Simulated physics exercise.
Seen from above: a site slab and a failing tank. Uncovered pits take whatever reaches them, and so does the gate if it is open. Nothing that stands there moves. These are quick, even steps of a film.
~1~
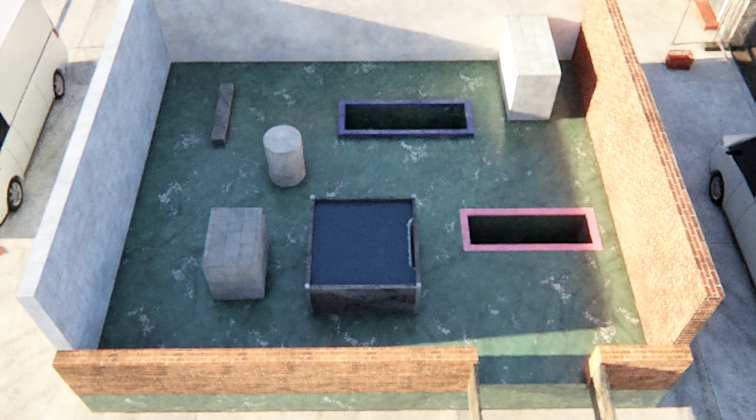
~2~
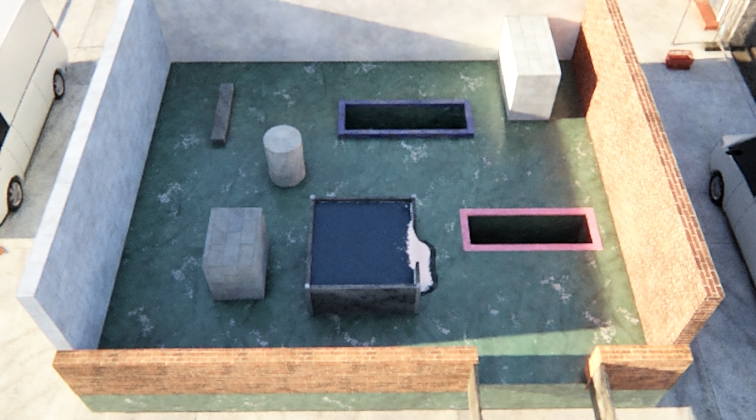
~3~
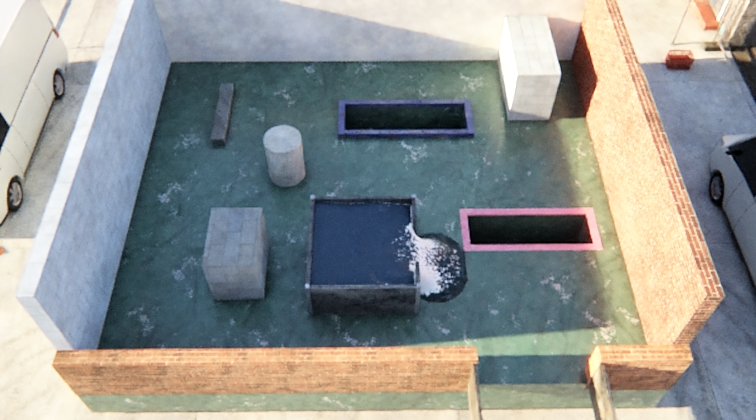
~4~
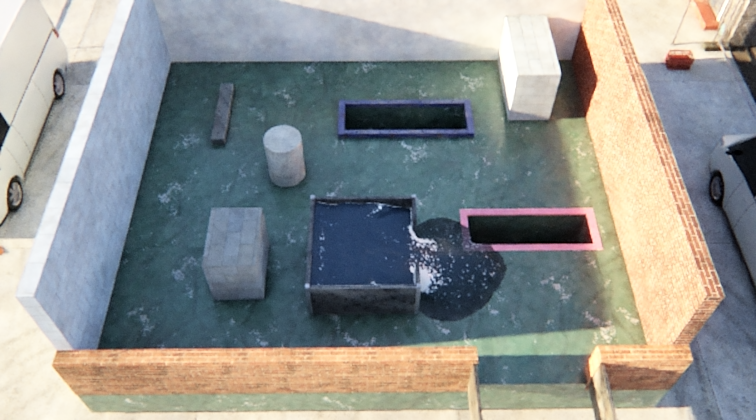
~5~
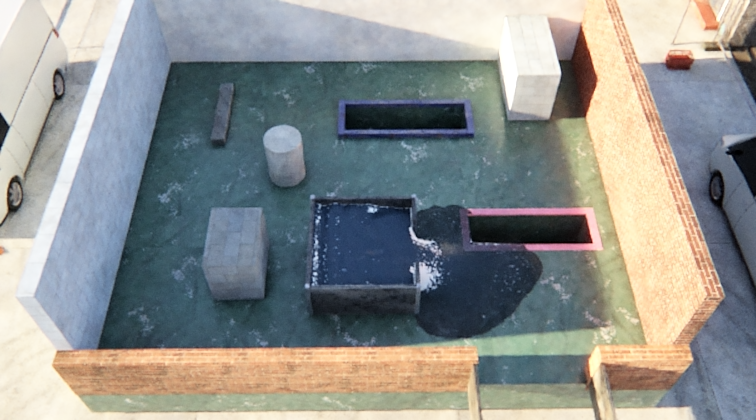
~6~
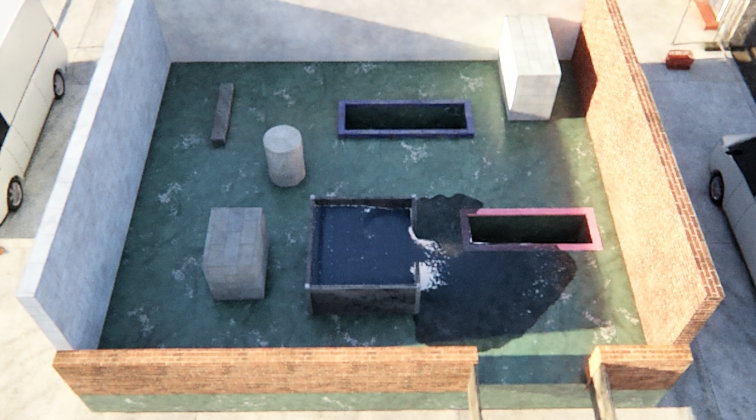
Dark water bursting from the right side of a square tank, spreading across a green walled slab and around a pink-rimmed pit.
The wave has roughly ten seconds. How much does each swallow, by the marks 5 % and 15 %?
In the end: The gate takes above 15 %; the pink pit takes above 15 %; the blue pit takes not even 5 %.
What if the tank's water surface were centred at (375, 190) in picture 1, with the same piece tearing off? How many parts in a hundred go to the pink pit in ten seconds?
Parts in a hundred: Pink 55.
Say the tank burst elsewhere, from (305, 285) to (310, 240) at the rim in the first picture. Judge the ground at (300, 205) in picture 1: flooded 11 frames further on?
Verdict: Awash.
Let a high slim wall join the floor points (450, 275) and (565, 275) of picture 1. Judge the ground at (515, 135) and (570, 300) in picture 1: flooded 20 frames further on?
As listed: Wet, flooded.
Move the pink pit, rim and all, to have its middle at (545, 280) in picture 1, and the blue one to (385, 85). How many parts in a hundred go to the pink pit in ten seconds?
Per cent: Pink 45.
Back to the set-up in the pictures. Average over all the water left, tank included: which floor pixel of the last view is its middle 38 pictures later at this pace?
I would point to (473, 263).
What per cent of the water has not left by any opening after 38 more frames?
I make it 54 per cent.
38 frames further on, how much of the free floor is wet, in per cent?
Some 25 per cent.
A moment on, water covers 15 % of the floor; the gate 0 %, the pink pit 8 %, the blue pit 0 %.
Next, water covers 20 % of the floor; the gate 3 %, the pink pit 14 %, the blue pit 0 %.
Then, water covers 20 % of the floor; the gate 6 %, the pink pit 21 %, the blue pit 0 %.
Later, water covers 25 % of the floor; the gate 13 %, the pink pit 33 %, the blue pit 0 %.
In the end, water covers 30 % of the floor; the gate 20 %, the pink pit 42 %, the blue pit 0 %.
